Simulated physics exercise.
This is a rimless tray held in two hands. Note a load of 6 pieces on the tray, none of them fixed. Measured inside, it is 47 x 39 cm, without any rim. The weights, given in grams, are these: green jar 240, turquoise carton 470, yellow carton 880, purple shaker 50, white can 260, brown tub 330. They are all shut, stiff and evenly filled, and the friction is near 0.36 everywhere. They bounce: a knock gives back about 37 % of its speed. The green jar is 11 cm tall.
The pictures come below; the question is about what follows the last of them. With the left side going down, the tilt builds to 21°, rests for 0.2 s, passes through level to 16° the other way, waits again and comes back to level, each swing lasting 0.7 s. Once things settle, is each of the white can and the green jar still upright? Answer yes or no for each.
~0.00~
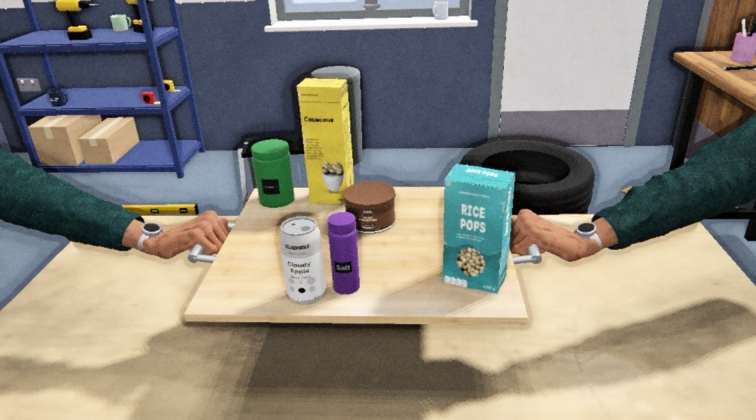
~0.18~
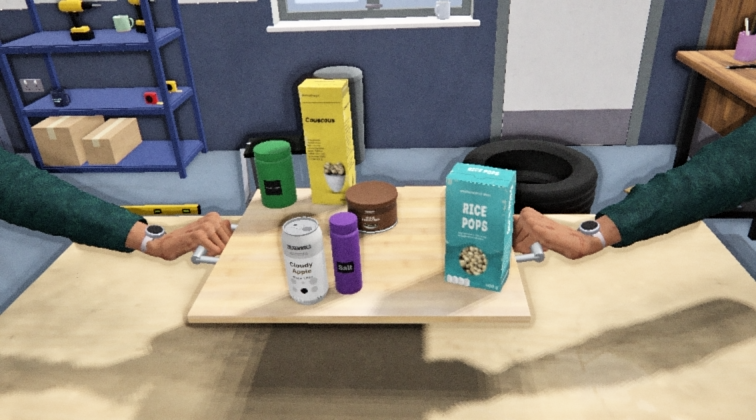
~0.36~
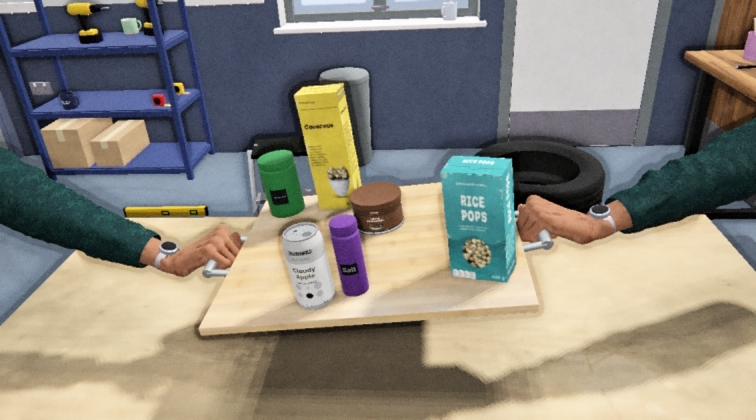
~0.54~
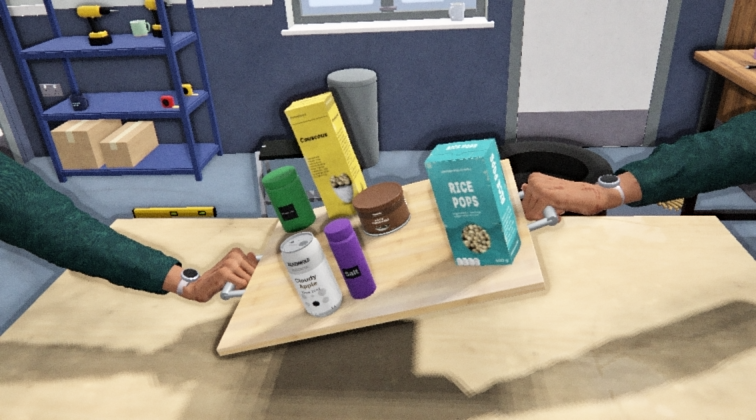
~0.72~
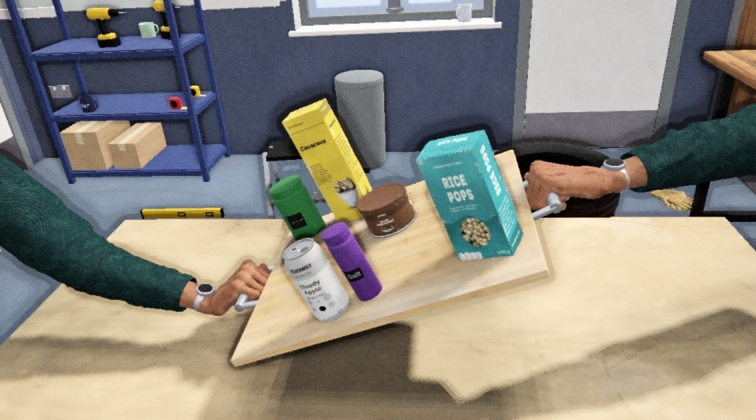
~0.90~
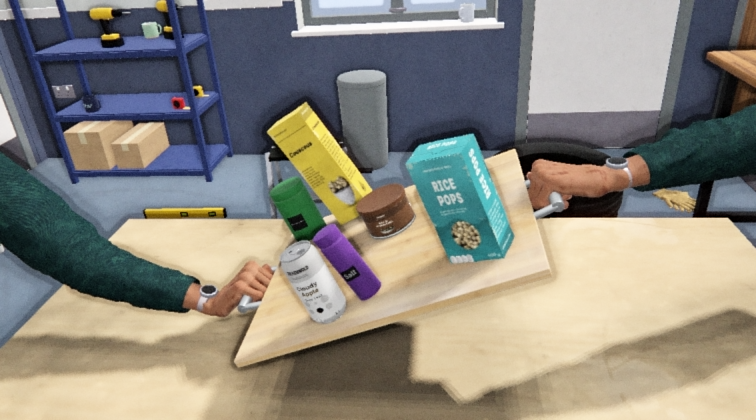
White can: Yes, green jar: No.
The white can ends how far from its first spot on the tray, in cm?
Net distance near 6 cm.
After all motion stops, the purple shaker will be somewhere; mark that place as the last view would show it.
Near (338, 226).
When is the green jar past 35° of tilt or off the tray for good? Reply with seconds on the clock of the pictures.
I'd say around the 1.1 s mark.
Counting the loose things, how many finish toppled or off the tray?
That makes 3.
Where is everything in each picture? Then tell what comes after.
In the first frame, tray level; white can (303, 262); green jar (274, 174).
In the second frame, tray level; purple shaker (346, 254); brown tub (372, 207).
In the third frame, tilt 6°, left edge down; turquoise carton (480, 220); yellow carton (331, 149).
In the fourth frame, tilt 15°, left edge down; purple shaker (351, 260); brown tub (382, 209).
In the fifth frame, tilt 20°, left edge down; purple shaker (353, 262); turquoise carton (471, 198).
In the sixth frame, tilt 21°, left edge down; white can (314, 284); green jar (298, 210).
Around 1.20 s, tilt 15°, left edge down; green jar and yellow carton now off the tray; white can shifted 5 cm near (291, 283); purple shaker on its side.
Around 1.40 s, tilt 2°, right edge down; white can shifted 6 cm near (290, 261); purple shaker on its side; turquoise carton shifted 10 cm.
Around 2.10 s, tilt 13°, right edge down; white can shifted 6 cm near (298, 248); purple shaker on its side; turquoise carton shifted 10 cm.
Finally (3.1 s), off the tray and tipped over, green jar and yellow carton; on their side or leaning hard on the tray, purple shaker; not toppled but over 5 cm from the start, turquoise carton and white can; brown tub still in place (within 5 cm). Final places as that camera would see them, white can near (289, 265), green jar near (215, 297).
